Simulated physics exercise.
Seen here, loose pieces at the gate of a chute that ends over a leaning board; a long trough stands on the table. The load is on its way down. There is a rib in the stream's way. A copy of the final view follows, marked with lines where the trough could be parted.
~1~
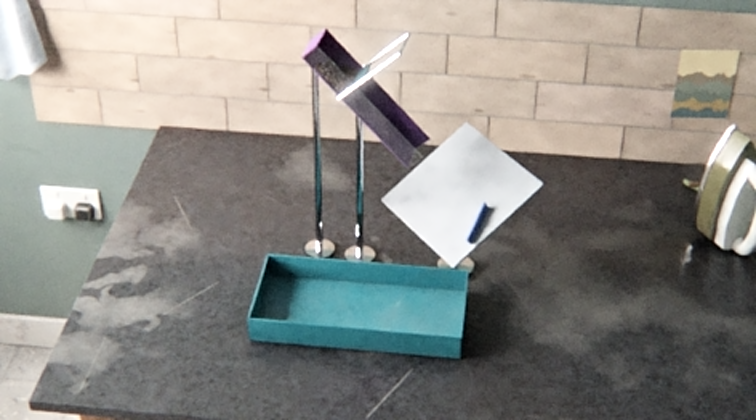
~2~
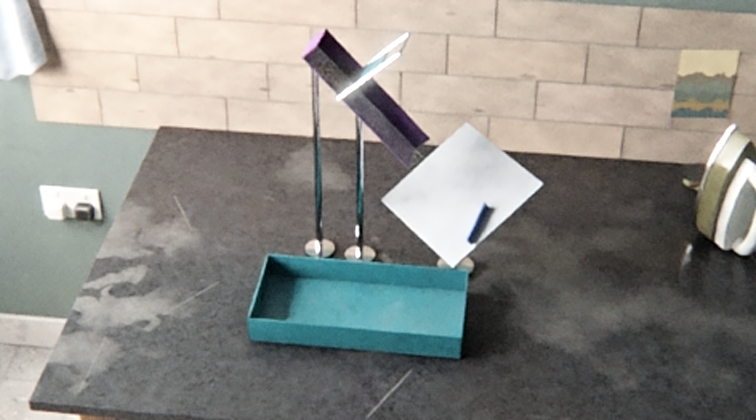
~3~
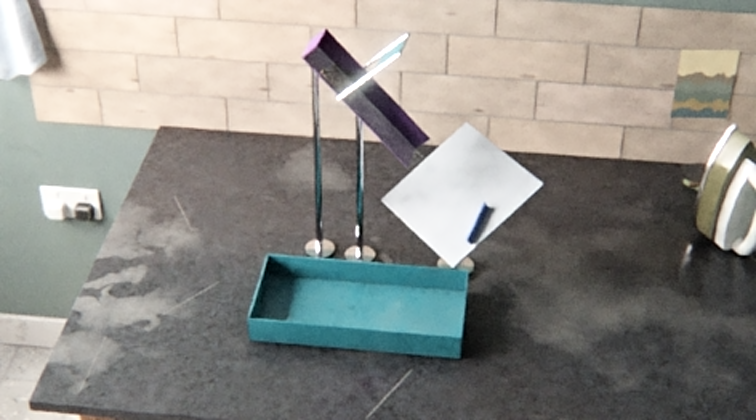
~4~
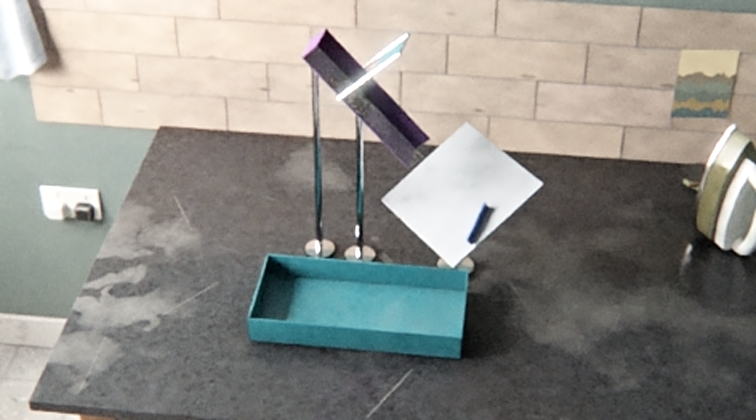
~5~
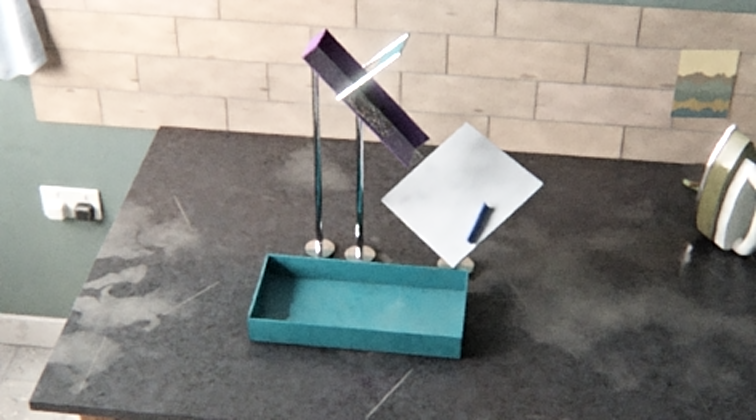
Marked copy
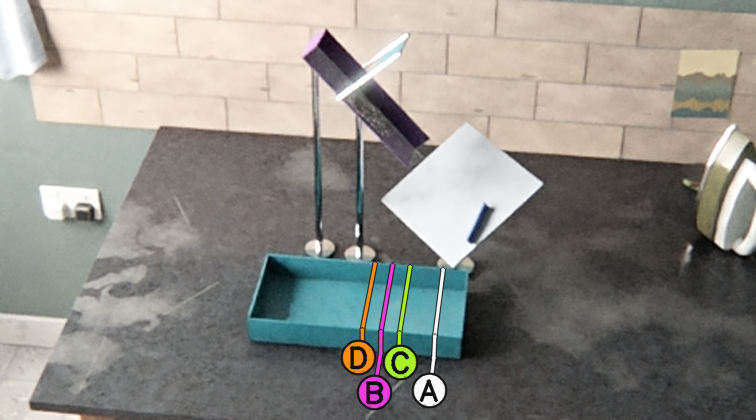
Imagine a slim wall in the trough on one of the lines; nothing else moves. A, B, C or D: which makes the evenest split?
Go for C.
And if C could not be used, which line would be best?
B.
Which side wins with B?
The right side.
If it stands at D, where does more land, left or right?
Right.
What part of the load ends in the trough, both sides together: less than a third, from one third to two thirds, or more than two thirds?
More than two thirds.
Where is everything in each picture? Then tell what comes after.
The first frame shows load behind the gate (342, 74), allspice berries; lip of the chute (411, 158), sloping fairly steeply.
The second frame shows middle of the board (460, 192), tilted fairly steeply; middle of its low edge (416, 232); of its high edge (503, 152).
The third frame shows front corners of the trough (248, 319) and (461, 337), empty; front of the load (358, 89).
The fourth frame shows middle of the load (352, 94); its front (370, 106), roughly a third of the way to the lip; rib from (485, 202) to (467, 240).
The fifth frame shows middle of the load (369, 105); its front (389, 126), roughly two thirds of the way to the lip.
On the marked copy, line A crosses the front rim at (434, 335); line B crosses the front rim at (381, 330); line C crosses the front rim at (399, 332); line D crosses the front rim at (362, 328).
With A, of what is caught, almost all on the left of the divider, about a tenth on the right.
With B, of what is caught, roughly a quarter on the left of the divider, the larger part on the right.
With C, of what is caught, roughly a third on the left of the divider, roughly two thirds on the right.
With D, of what is caught, about a tenth on the left of the divider, almost all on the right.
